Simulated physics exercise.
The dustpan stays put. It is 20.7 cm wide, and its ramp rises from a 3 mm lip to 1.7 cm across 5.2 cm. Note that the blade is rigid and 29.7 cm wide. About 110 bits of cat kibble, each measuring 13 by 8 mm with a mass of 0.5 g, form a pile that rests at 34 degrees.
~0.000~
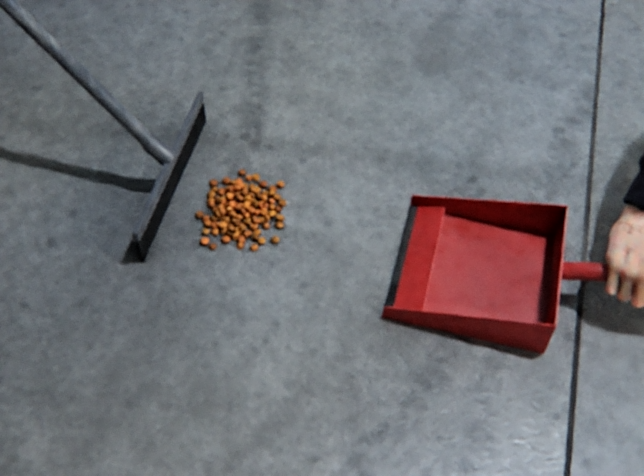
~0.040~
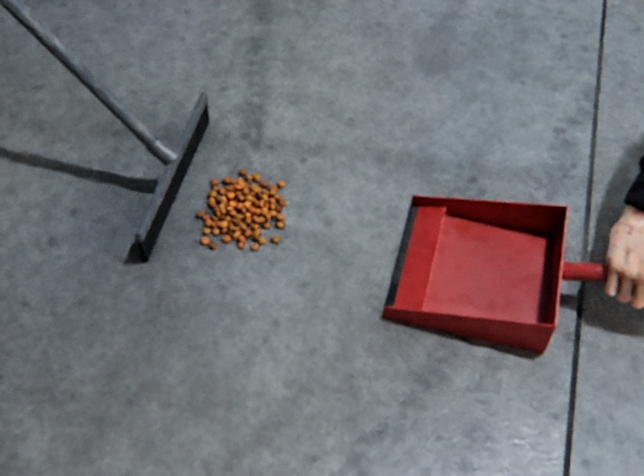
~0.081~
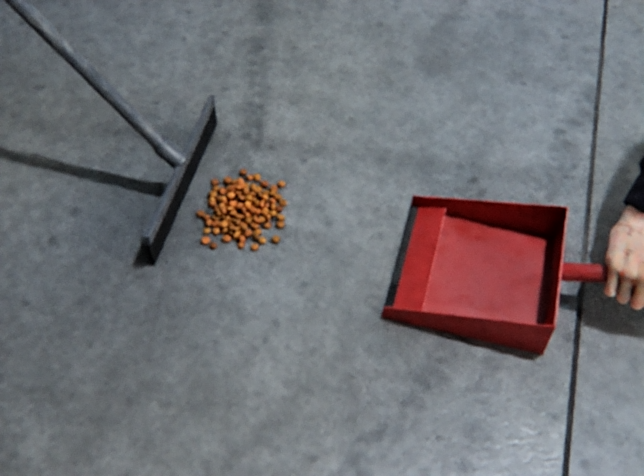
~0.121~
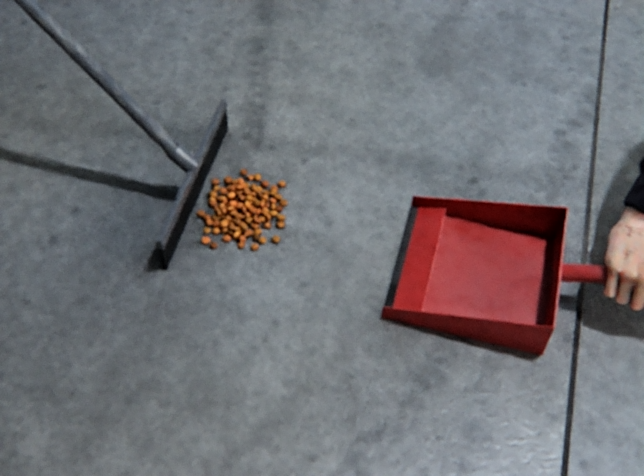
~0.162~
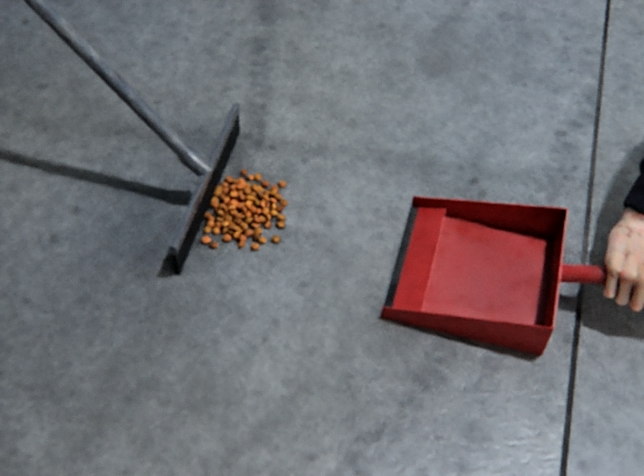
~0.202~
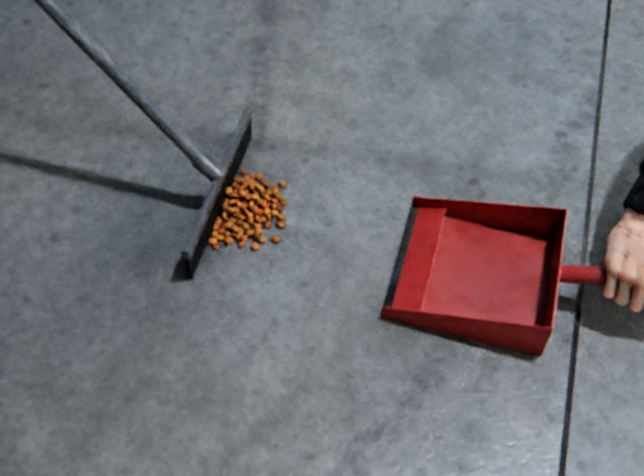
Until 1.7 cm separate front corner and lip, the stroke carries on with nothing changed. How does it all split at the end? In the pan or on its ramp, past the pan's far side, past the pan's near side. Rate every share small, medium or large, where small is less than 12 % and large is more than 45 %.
Ratings - pan: Large; far side: Small; near side: Small.
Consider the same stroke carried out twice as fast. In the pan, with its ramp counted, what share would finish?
Some 55 %.
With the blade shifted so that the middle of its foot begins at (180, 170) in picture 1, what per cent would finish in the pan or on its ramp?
About 45 per cent.
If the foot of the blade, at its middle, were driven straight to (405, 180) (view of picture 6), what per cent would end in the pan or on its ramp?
Some 25 percent.
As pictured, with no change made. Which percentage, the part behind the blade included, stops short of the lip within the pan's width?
I'd say close to 45 per cent of them.
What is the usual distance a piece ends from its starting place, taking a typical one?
I'd put it near 26 cm.
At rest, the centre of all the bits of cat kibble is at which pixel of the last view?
Roughly (399, 263).
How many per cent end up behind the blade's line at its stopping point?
0 %.
Then, at 0.45 s, middle of the blade 15 cm from the lip; 0 % over the lip, far side 5 %, near side 0 %.
After 0.62 s, middle of the blade 6 cm from the lip; 0 % over the lip, far side 5 %, near side 0 %.
Then, at 0.90 s, middle of the blade 2 cm from the lip; 50 % over the lip, far side 5 %, near side 5 %.
In the end, at 1.4 s, pan 50 %, far side 5 %, near side 5 %, in front of the lip or behind the blade 45 %.
